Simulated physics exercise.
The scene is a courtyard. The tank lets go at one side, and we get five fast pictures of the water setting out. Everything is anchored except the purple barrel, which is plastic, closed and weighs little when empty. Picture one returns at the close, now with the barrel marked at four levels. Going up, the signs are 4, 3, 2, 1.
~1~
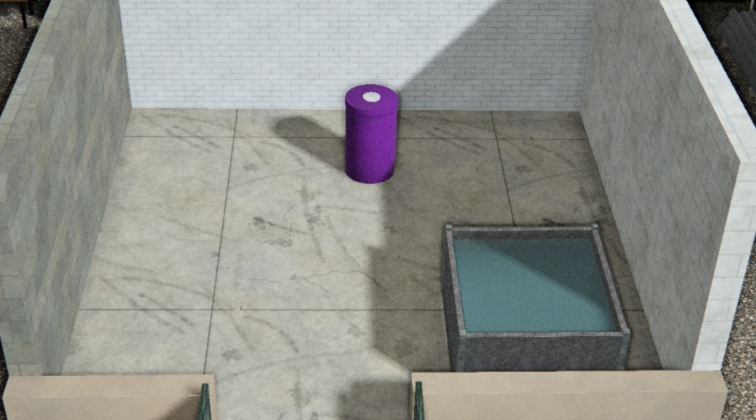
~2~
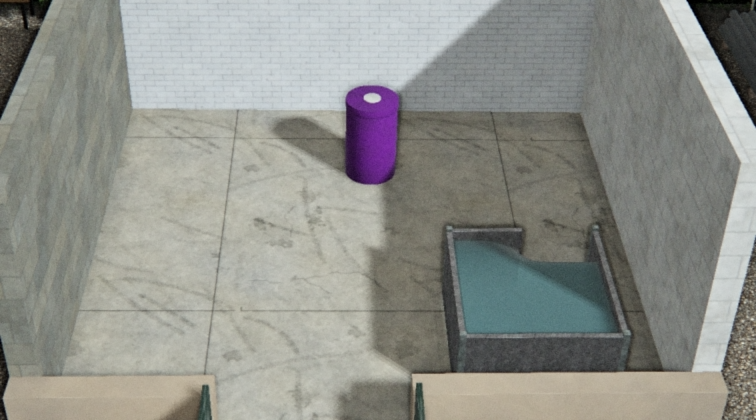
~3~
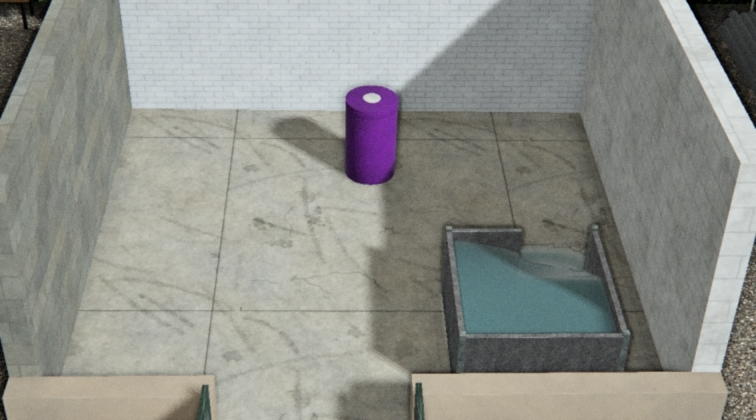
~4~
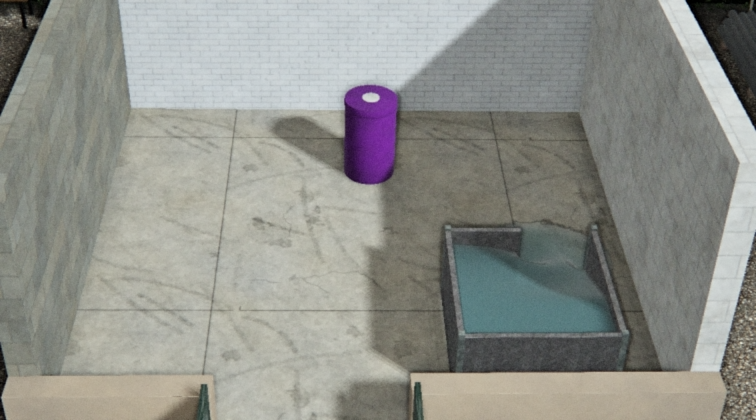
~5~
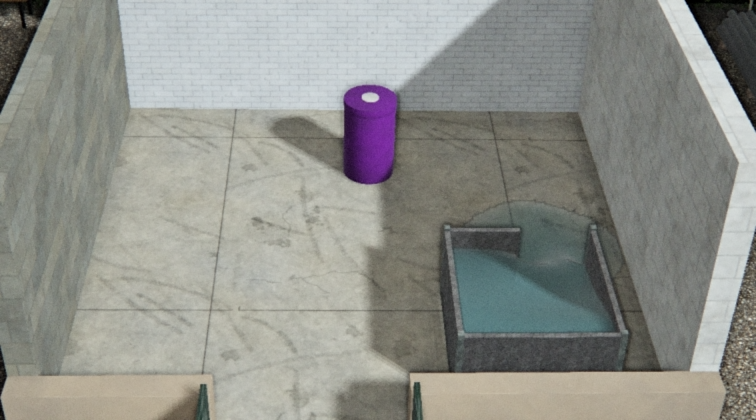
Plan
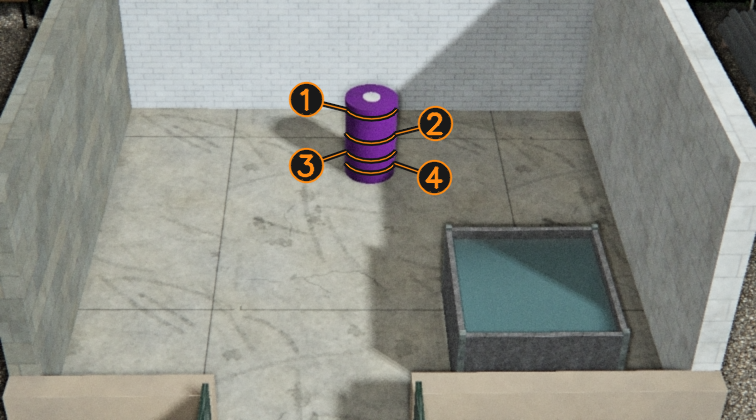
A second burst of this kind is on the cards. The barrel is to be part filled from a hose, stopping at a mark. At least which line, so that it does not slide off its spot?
Take 4.
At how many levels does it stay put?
All four.
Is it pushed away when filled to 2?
No, that is safe.
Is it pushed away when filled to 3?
No, not at all.
In orange, 1 at (371, 118); 2 at (371, 143); 3 at (371, 161); 4 at (370, 173); from the bottom up 4, 3, 2, 1.
If 1 is chosen, it does not move.
If 2 is chosen, it does not move.
If 3 is chosen, it does not move.
If 4 is chosen, it does not move.
